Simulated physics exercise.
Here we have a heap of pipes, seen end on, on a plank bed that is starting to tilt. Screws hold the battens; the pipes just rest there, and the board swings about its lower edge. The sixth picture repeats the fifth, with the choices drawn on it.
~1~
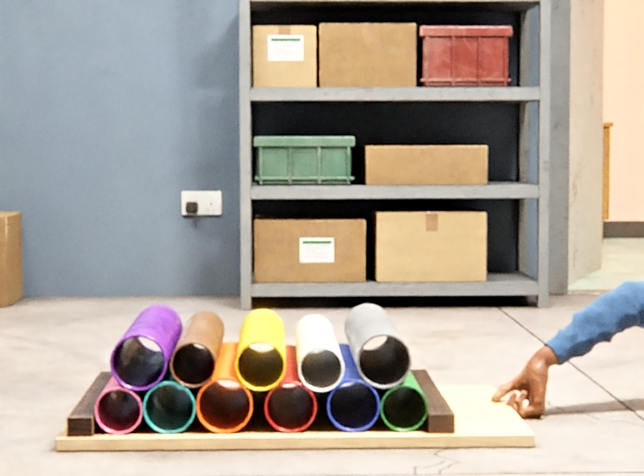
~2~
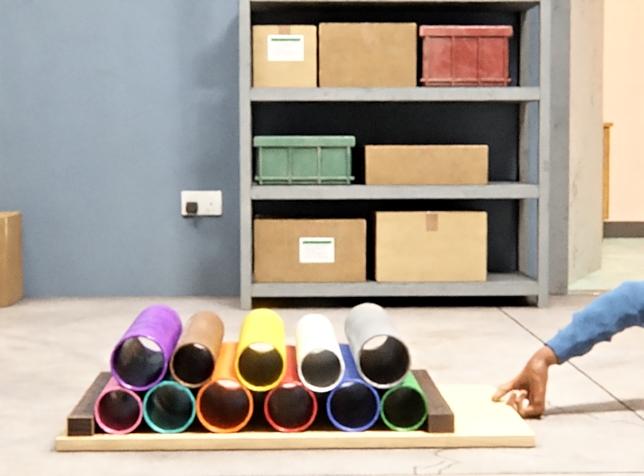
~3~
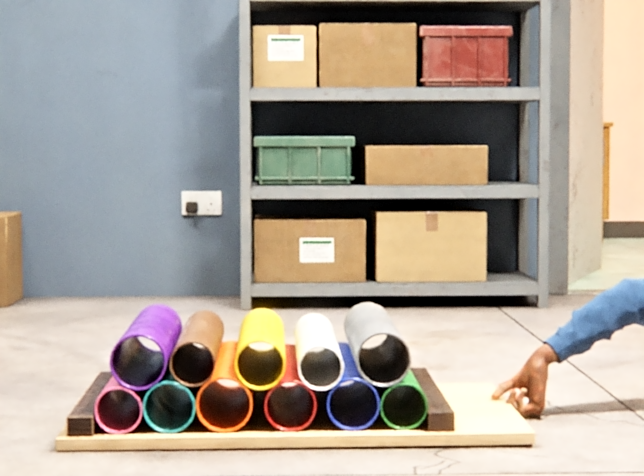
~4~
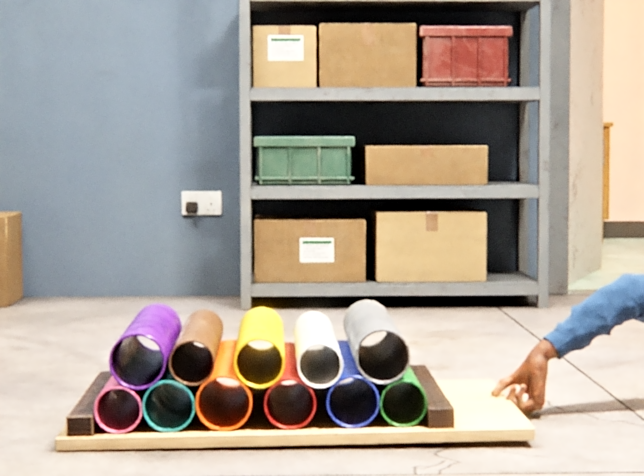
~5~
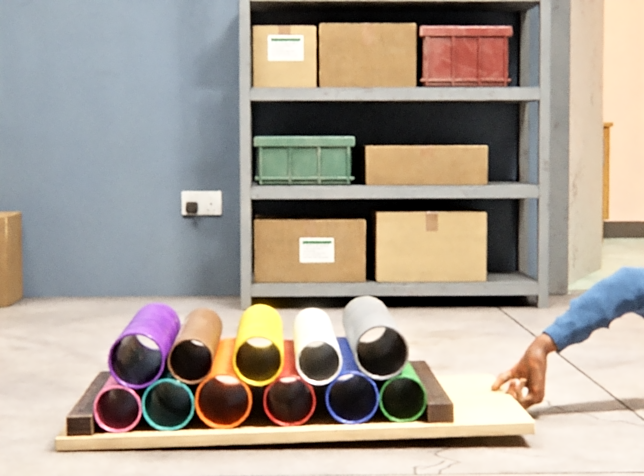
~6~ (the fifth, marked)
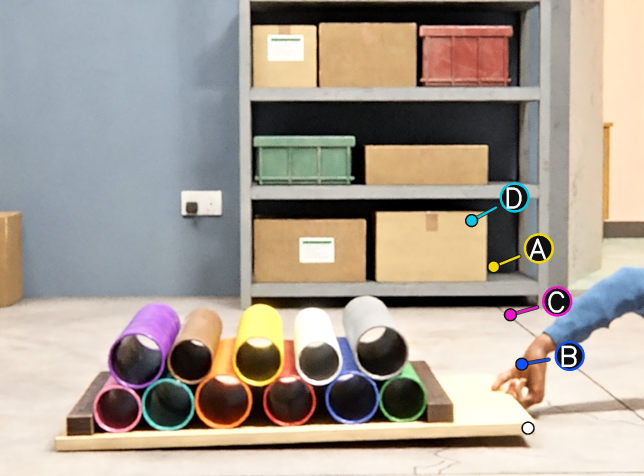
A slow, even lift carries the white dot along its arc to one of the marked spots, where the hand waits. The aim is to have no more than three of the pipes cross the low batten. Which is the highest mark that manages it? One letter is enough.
D is the limit.
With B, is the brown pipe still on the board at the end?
Yes, with B.
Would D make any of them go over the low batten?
At D: Yes.
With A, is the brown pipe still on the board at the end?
The brown pipe: Yes.
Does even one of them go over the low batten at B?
No.
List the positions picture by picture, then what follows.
Brown pipe (193, 365); grey pipe (384, 361); white pipe (321, 369), in the first picture.
White pipe (321, 369); purple pipe (138, 363), in the second picture.
Board (294, 404); blue pipe (353, 404); green pipe (404, 407); brown pipe (193, 364), in the third picture.
Board (294, 402); pink pipe (118, 410); turquoise pipe (169, 406), in the fourth picture.
Board (294, 400); pink pipe (118, 409); turquoise pipe (168, 405), in the fifth picture.
On the copy, A at (494, 267); B at (522, 364); C at (510, 315); D at (472, 220); the white dot at (528, 428).
On D. First, board at 17°.
Then, board at 28°.
Finally, board at 28°, one over the low batten (purple).
By contrast, A none over the low batten; B none over the low batten; C none over the low batten.
